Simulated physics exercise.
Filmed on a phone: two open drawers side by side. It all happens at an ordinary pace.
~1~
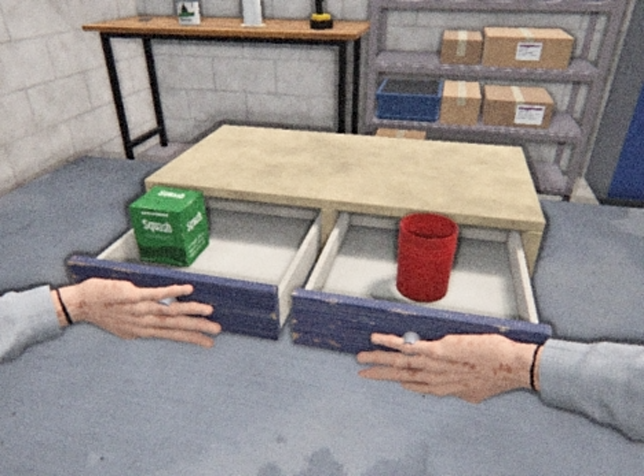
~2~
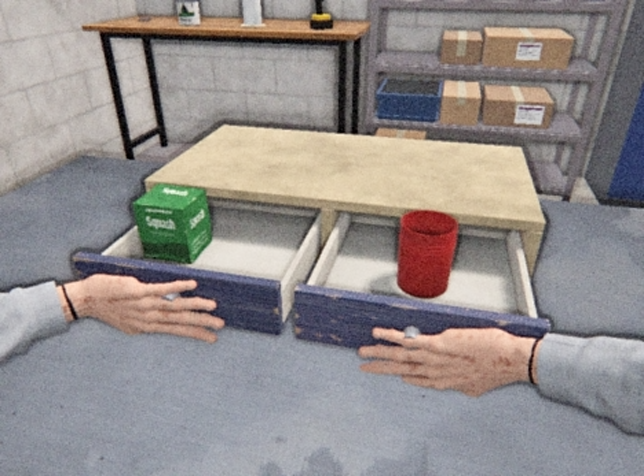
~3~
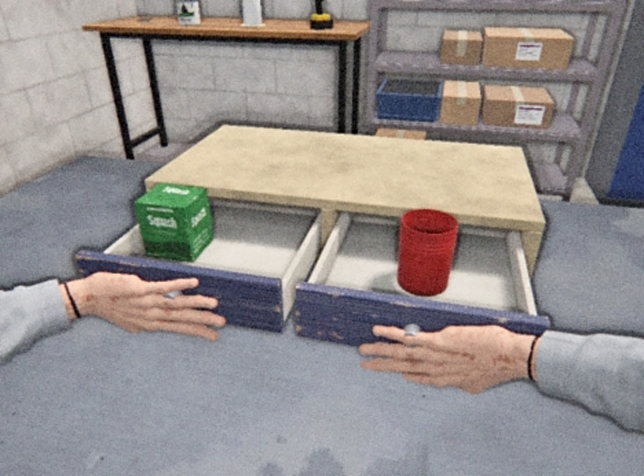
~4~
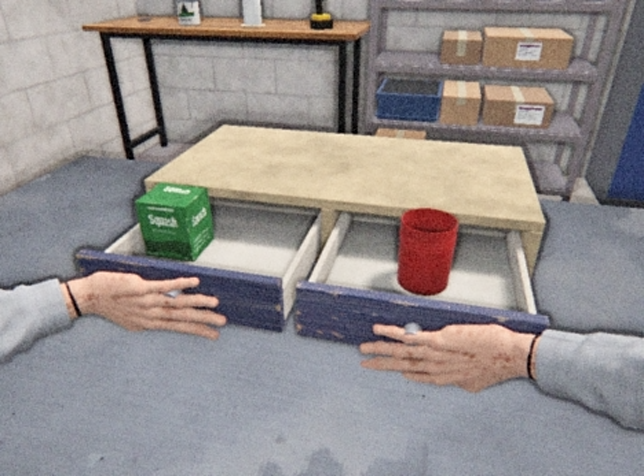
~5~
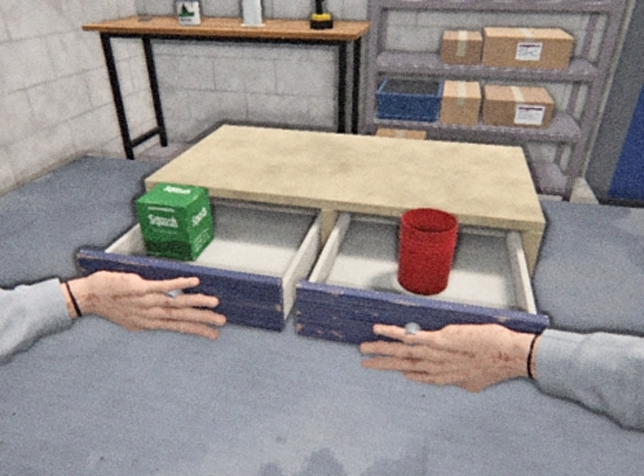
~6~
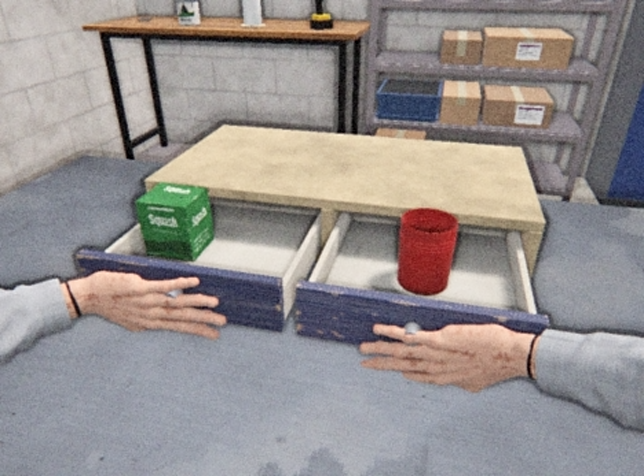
Two hands in pale grey sleeves rest against the dark blue fronts of two open drawers in a low beige-topped chest, seen from above and in front in a grey-walled workroom. A green carton sits in the left drawer and a red beaker in the right, with a bench and shelves of boxes behind. The drawers, hands and objects shift very slightly at first, then stay almost still, while the view remains steady.
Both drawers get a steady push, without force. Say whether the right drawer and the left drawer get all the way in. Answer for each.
The right drawer jams and the left drawer jams.
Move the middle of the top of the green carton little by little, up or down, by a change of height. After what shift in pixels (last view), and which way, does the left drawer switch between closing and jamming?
About 16 pixels down.
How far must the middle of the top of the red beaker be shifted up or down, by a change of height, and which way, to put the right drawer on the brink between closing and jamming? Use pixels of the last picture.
Roughly 20 pixels down.
Then, 0.34 s past the last view, right drawer starting in; left drawer starting in.
Finally, the right drawer stays ajar; the left drawer stays ajar.
